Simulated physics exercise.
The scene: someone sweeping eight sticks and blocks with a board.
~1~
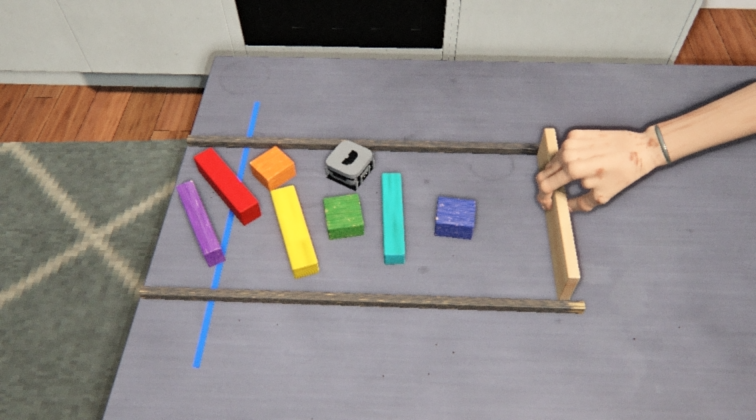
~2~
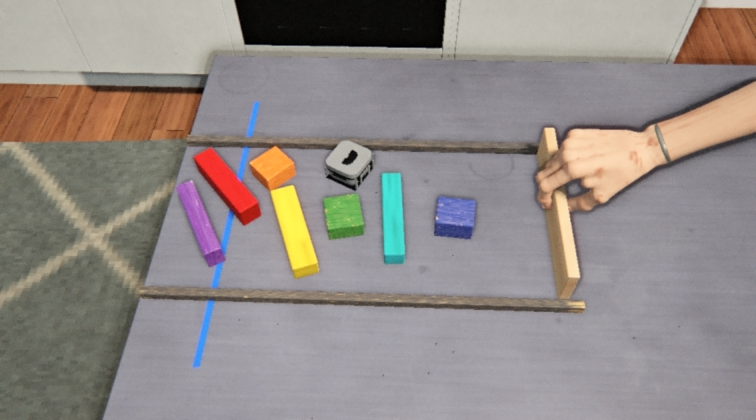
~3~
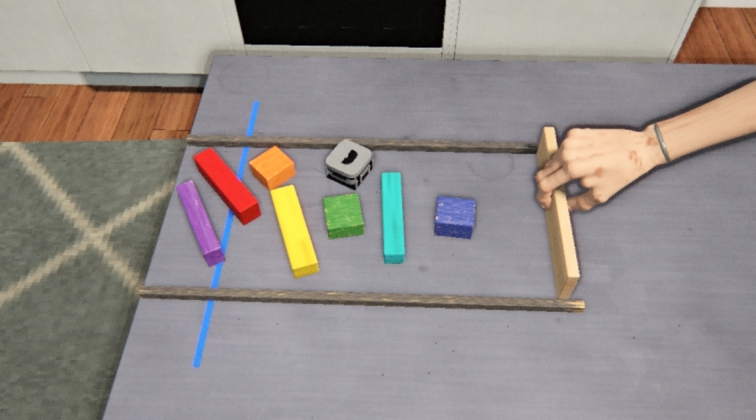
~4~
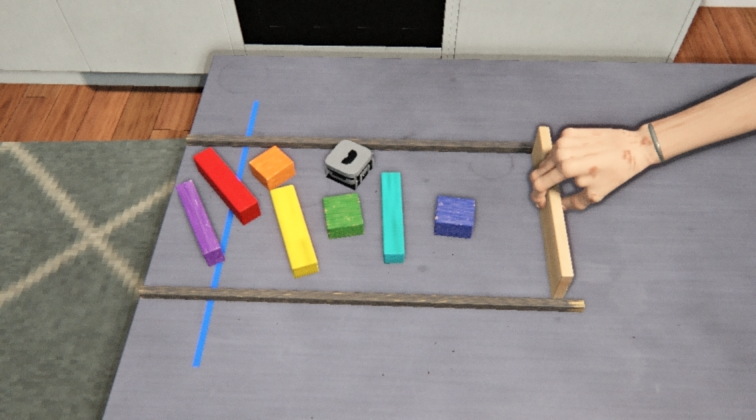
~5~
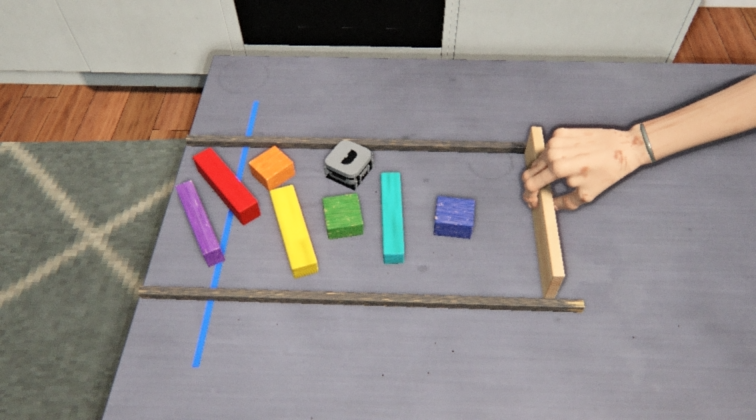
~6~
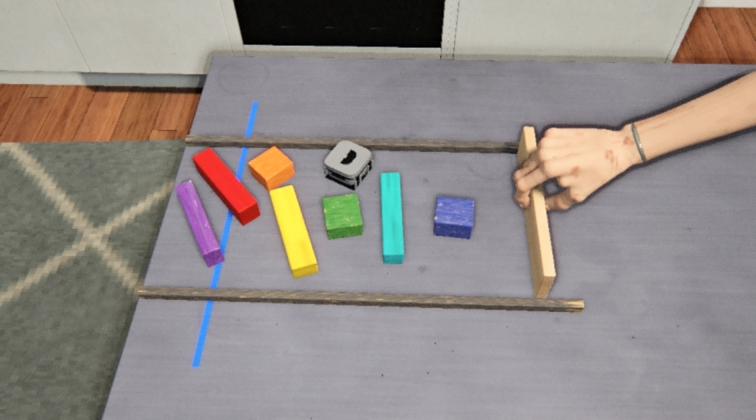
A hand with a band at the wrist grips an upright wooden board at the right of a grey table, seen from above at an angle. Between two thin rails lie purple, red, yellow and turquoise sticks, orange, green and blue blocks and a grey-and-black piece, with blue tape crossing at left. The hand slides the board slightly left, while the pieces and camera stay still.
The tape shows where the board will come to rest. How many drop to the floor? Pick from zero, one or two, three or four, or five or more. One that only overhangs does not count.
In the end the number that fall off is three or four.
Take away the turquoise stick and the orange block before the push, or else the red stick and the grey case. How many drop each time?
It would be 3 and 3.
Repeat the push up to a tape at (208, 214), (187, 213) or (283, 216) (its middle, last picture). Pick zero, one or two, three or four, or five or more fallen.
For each place: Five or more; five or more; one or two.
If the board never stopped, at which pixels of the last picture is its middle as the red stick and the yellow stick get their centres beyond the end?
About (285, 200), and (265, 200) for the other.
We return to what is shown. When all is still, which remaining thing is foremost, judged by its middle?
That is the orange block.
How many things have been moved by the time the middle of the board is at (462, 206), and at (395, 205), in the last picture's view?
By then 1, and 5.
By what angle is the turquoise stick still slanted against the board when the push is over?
Roughly 0° out of line.
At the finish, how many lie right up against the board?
That makes 2.
A little later, none off yet; purple bar at rest near (199, 223); red stick at rest near (226, 186); orange block at rest near (272, 169).
Next, none off yet; purple bar at rest near (199, 223); red stick shifted a little near (211, 186); orange block at rest near (272, 169).
Later still, one off so far; purple bar on its side near (137, 267); red stick tilted a little near (162, 179); orange block shifted about its own width near (229, 158).
When it is over, the number that fall off is three or four; down, green block, yellow stick, red stick and purple bar.
